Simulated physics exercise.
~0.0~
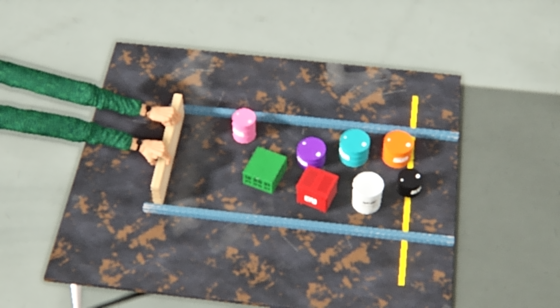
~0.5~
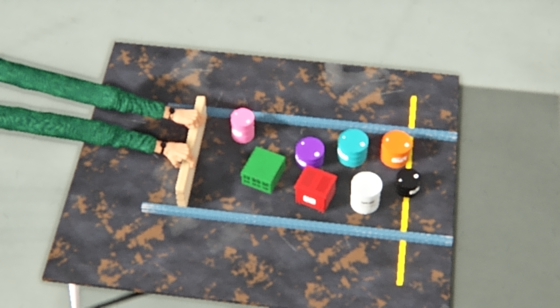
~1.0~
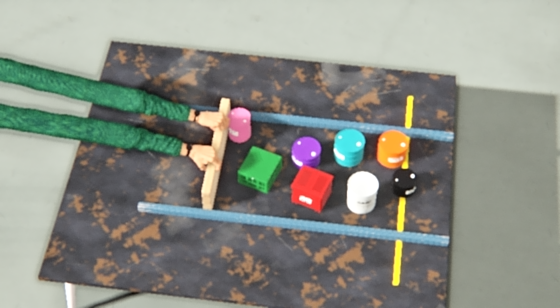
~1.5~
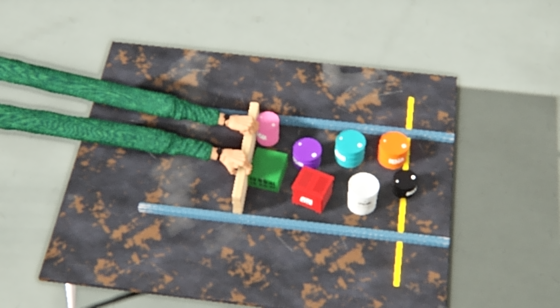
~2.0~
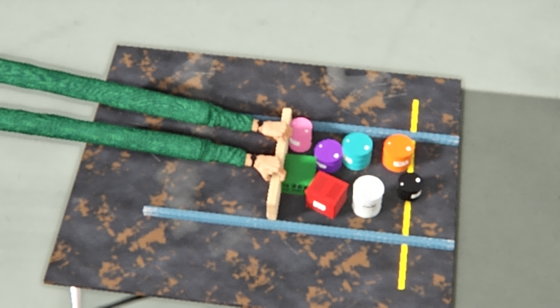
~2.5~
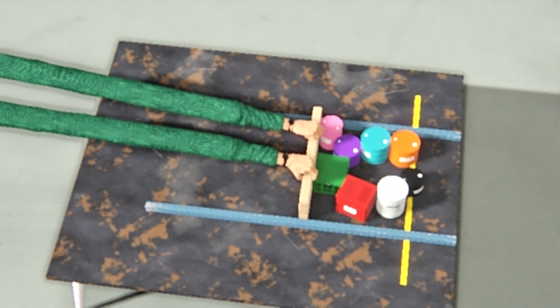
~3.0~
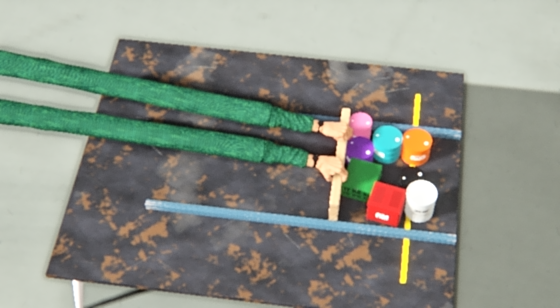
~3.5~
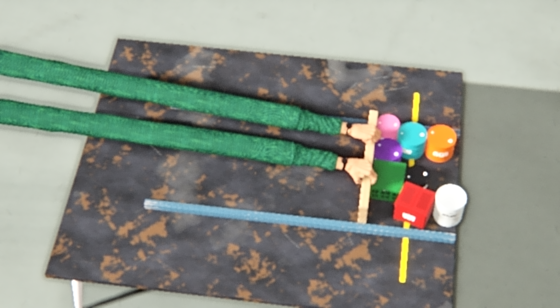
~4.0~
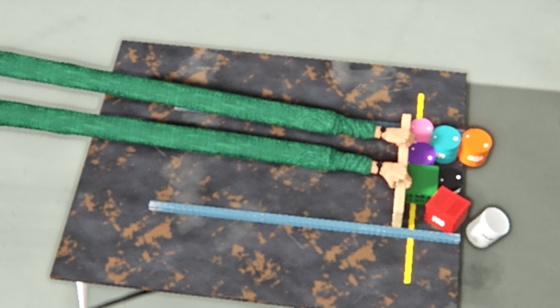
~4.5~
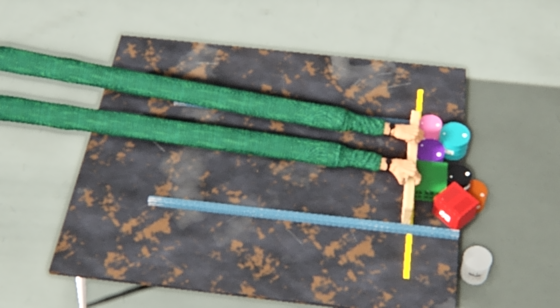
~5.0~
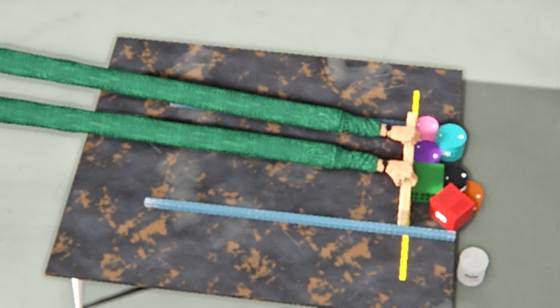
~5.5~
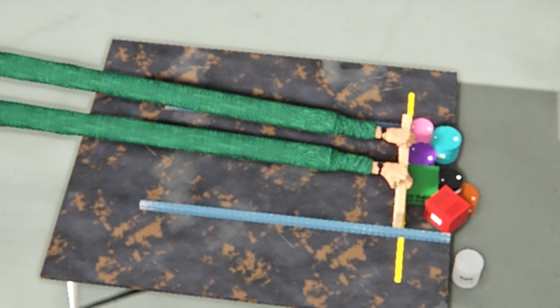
Two green-sleeved arms pushed an upright wooden plank rightward across a dark, speckled deck, gathering up colored blocks and canisters until it stopped at the yellow tape, after the white pail and orange canister had gone over the right edge.
